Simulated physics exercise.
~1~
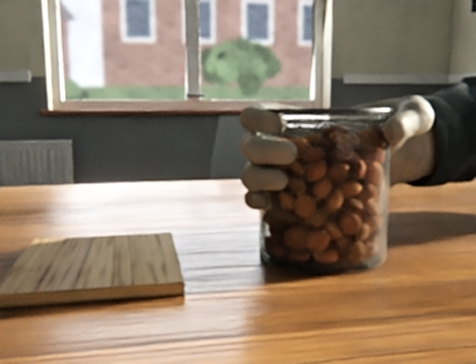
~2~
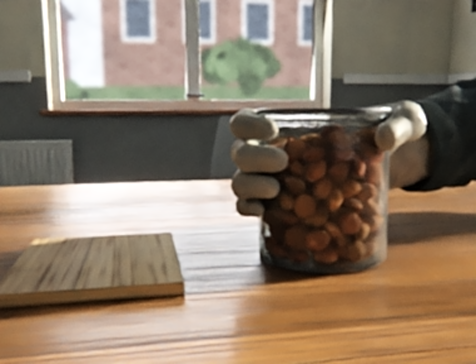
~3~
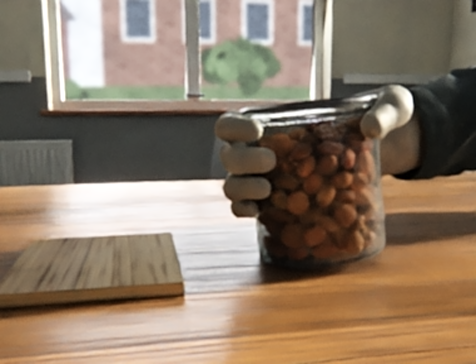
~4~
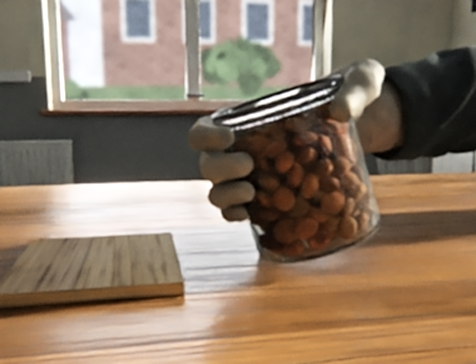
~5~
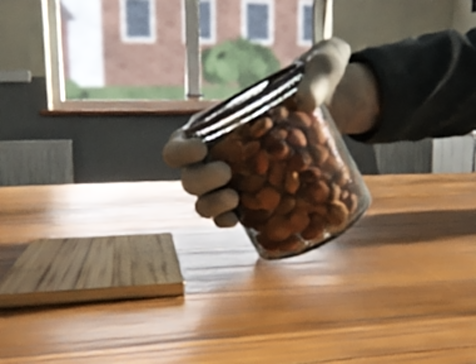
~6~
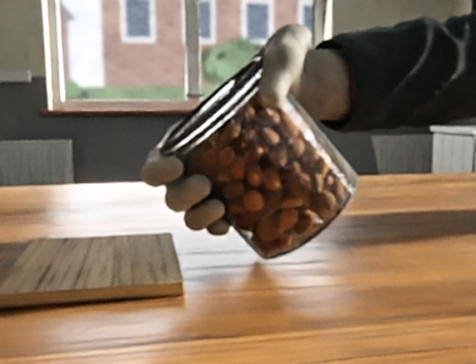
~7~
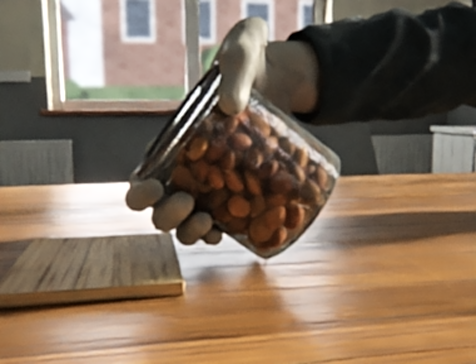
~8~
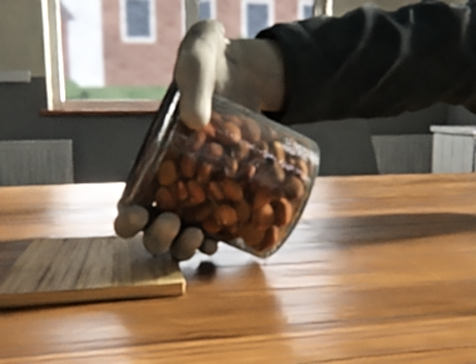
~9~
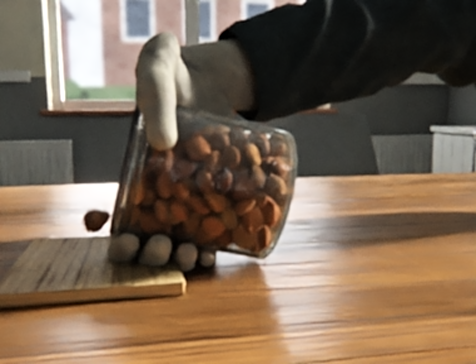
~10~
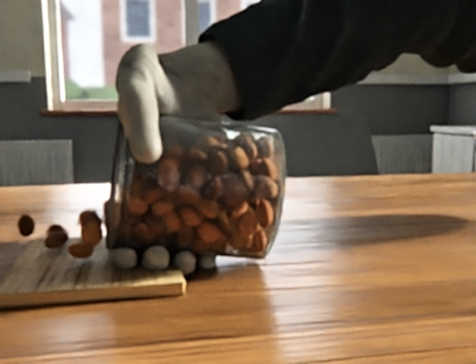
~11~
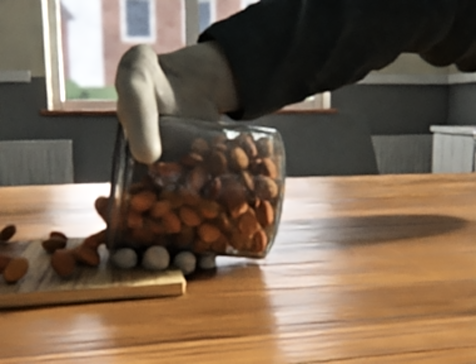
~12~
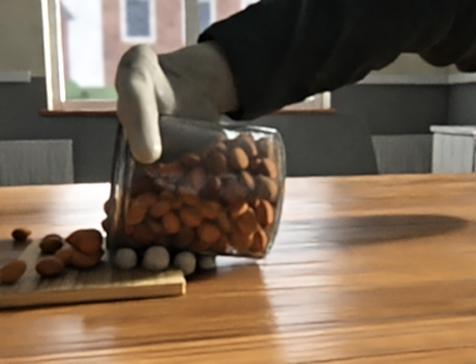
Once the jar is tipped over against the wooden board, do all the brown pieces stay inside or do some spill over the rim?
Some of the brown pieces spill over the rim onto the wooden board, while most are still in the jar.
